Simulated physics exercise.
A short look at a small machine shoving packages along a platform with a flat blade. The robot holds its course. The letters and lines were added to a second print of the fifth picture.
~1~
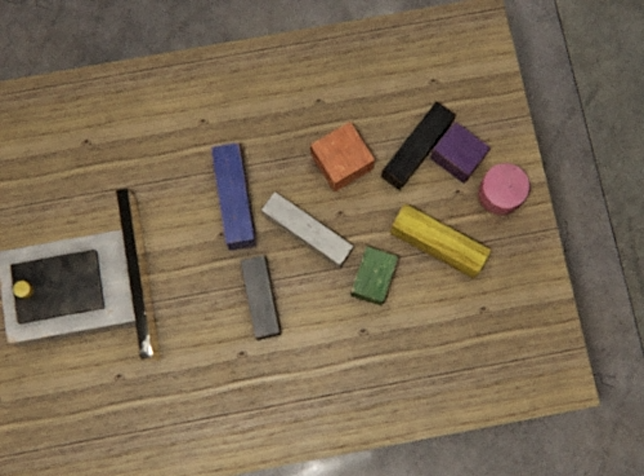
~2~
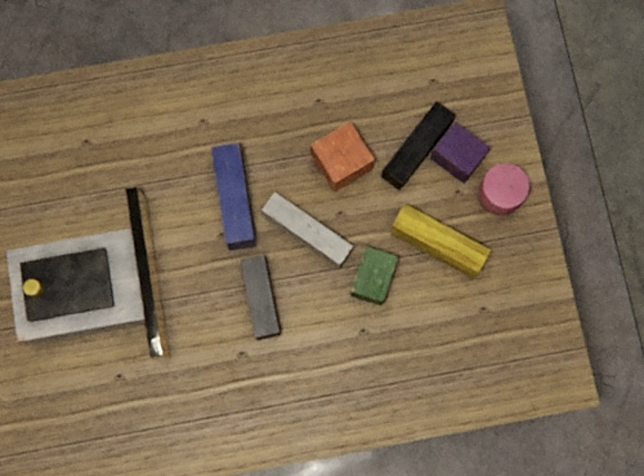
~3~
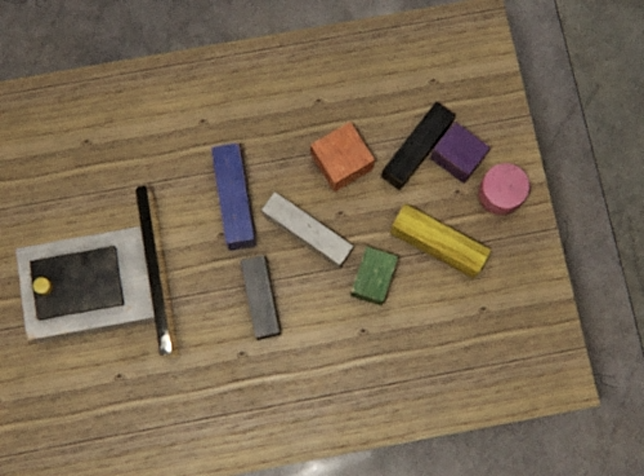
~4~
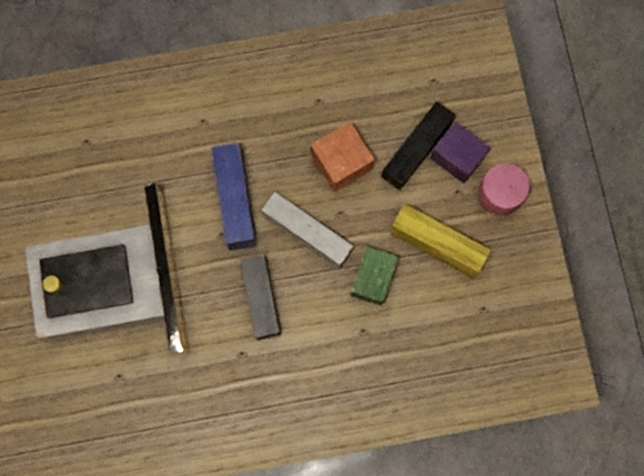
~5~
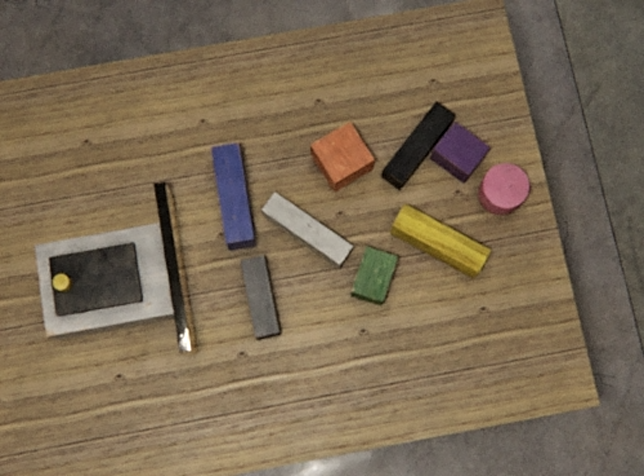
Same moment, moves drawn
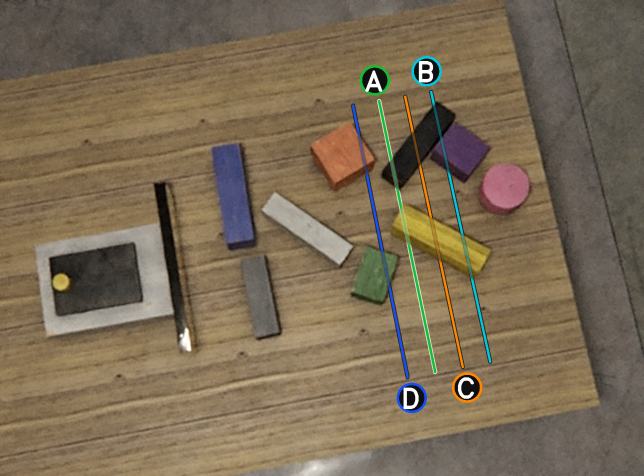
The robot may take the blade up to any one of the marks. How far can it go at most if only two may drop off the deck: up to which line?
Stop at B.
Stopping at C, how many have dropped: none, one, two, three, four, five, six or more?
By then, none.
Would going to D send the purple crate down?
No.
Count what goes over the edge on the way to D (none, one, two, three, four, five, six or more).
By then, none.
On the marked copy, A at (406, 233); B at (460, 223); C at (433, 228); D at (380, 237).
Taking B. A third of the way, robot (207, 259); grey bar (303, 291); blue bar (286, 188).
Two thirds of the way, robot (312, 240); pink canister (514, 192); purple crate (494, 150).
When it is over, robot (394, 225); purple crate over the edge; pink canister over the edge; two fallen.
As for the rest, A is within the limit but short; C is within the limit but short; D is within the limit but short.
